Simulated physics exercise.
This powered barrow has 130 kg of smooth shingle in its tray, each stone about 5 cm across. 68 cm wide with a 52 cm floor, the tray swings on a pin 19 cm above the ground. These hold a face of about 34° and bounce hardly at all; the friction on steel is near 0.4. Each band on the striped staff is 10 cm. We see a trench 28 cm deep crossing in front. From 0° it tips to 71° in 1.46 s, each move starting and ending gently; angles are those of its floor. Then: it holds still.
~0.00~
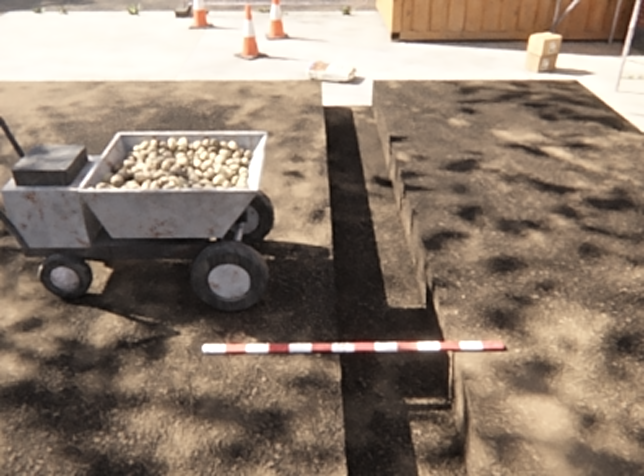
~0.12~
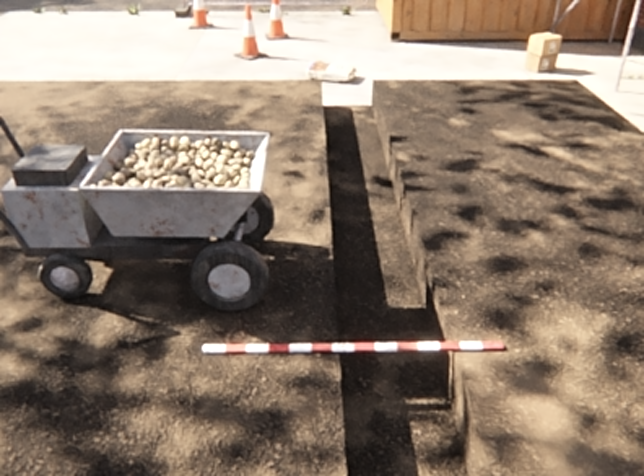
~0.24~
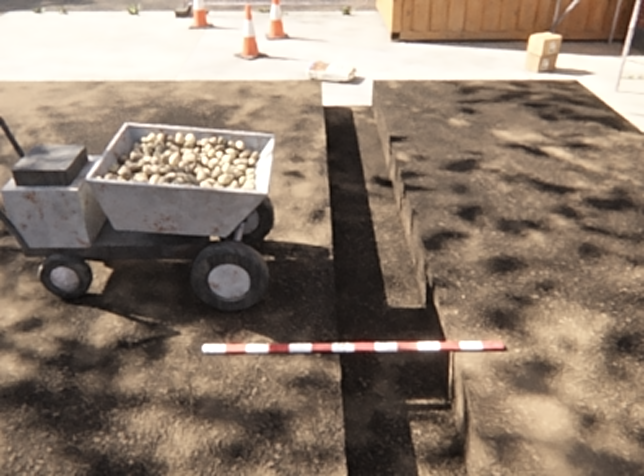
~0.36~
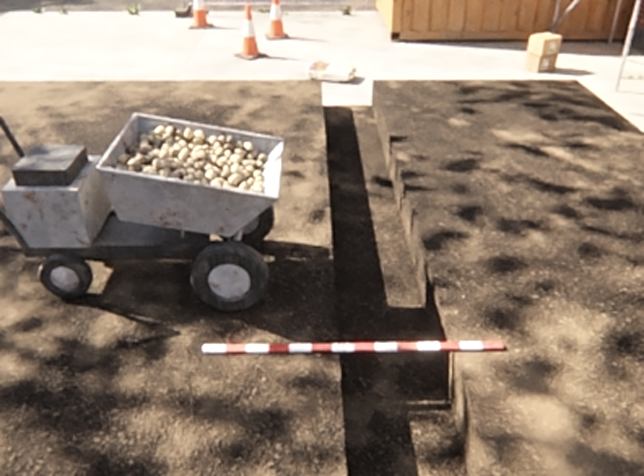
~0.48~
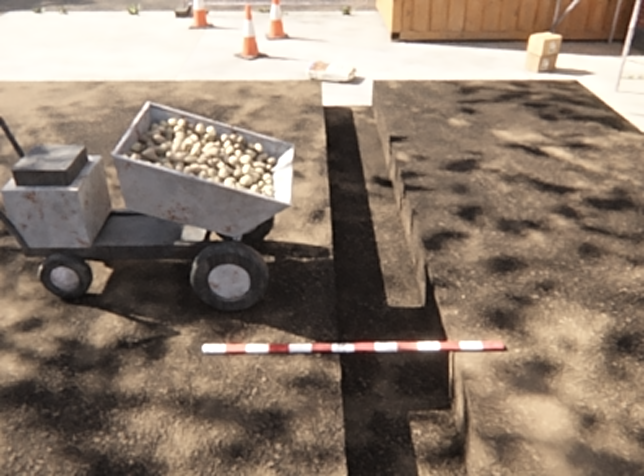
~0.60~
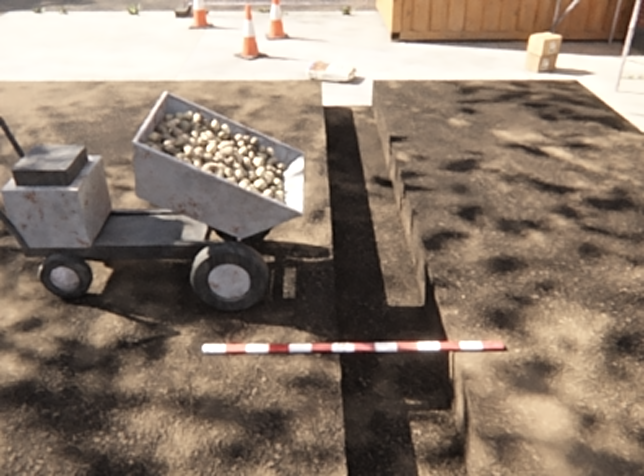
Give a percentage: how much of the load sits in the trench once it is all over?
100 %.
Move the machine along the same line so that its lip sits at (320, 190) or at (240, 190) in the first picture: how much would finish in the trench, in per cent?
First place roughly 80%, second roughly 100%.
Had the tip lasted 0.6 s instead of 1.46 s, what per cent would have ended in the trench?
Roughly 100 per cent would.
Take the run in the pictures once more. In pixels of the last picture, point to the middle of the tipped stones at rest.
Centre estimate: Around (383, 303).
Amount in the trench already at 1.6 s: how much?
Roughly 55 percent of the load.
After 1.1 s the floor is at 60°; 100 % in the tray; the foremost stones are at (343, 235).
After 1.6 s the floor is at 71°; 46 % in the tray, 54 % in the trench; the foremost stones are at (421, 297).
After 1.9 s the floor is at 71°; 19 % in the tray, 81 % in the trench; the foremost stones are at (423, 296).
After 3.9 s the floor is at 71°; 0 % in the tray, 100 % in the trench; the foremost stones are at (422, 291).
